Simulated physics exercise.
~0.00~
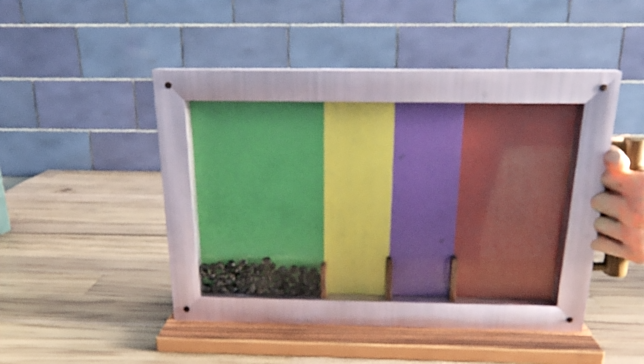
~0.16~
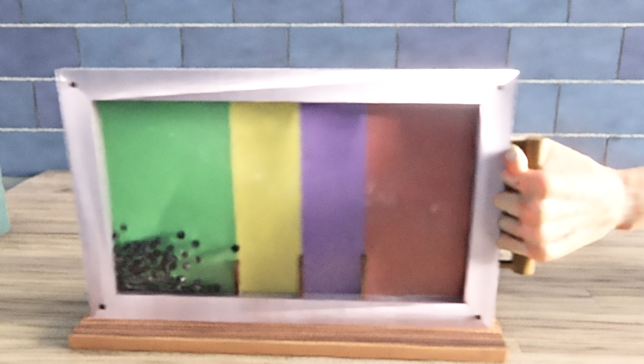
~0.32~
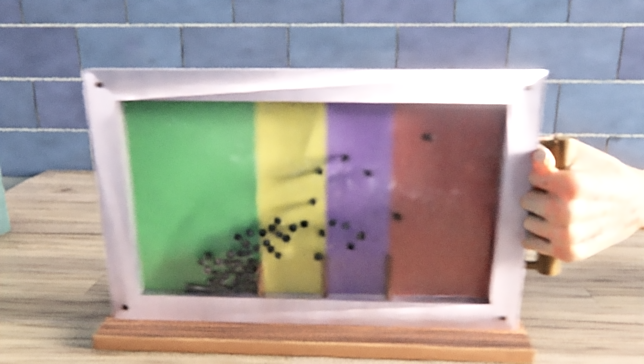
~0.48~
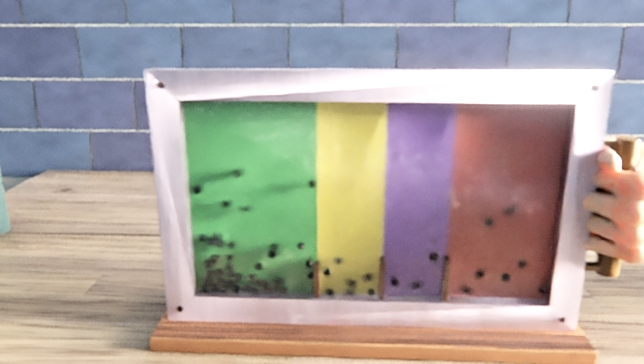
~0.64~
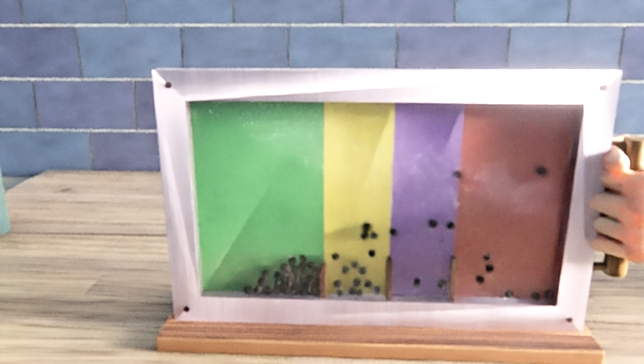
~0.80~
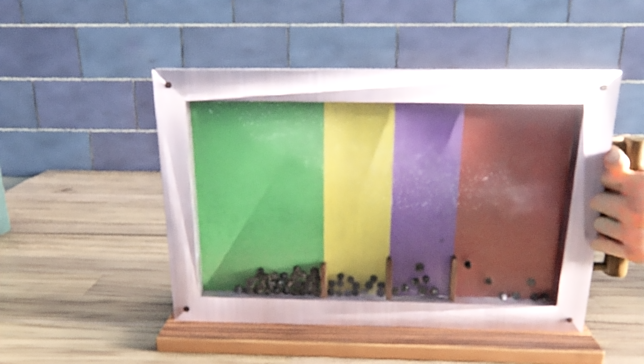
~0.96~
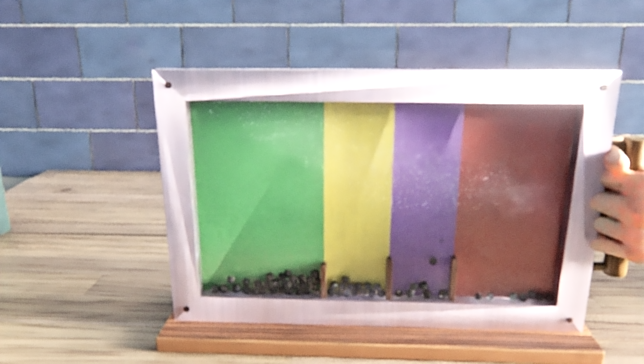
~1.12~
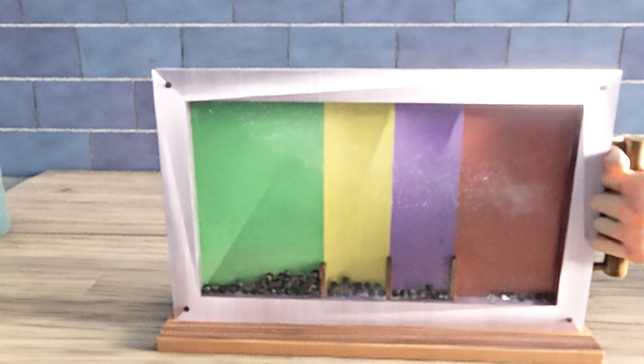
A framed box with green, yellow, purple and red strips was pushed left and then back right by a hand, flinging black beads from the green side across the others, until it stopped and they settled along the bottom of all four.
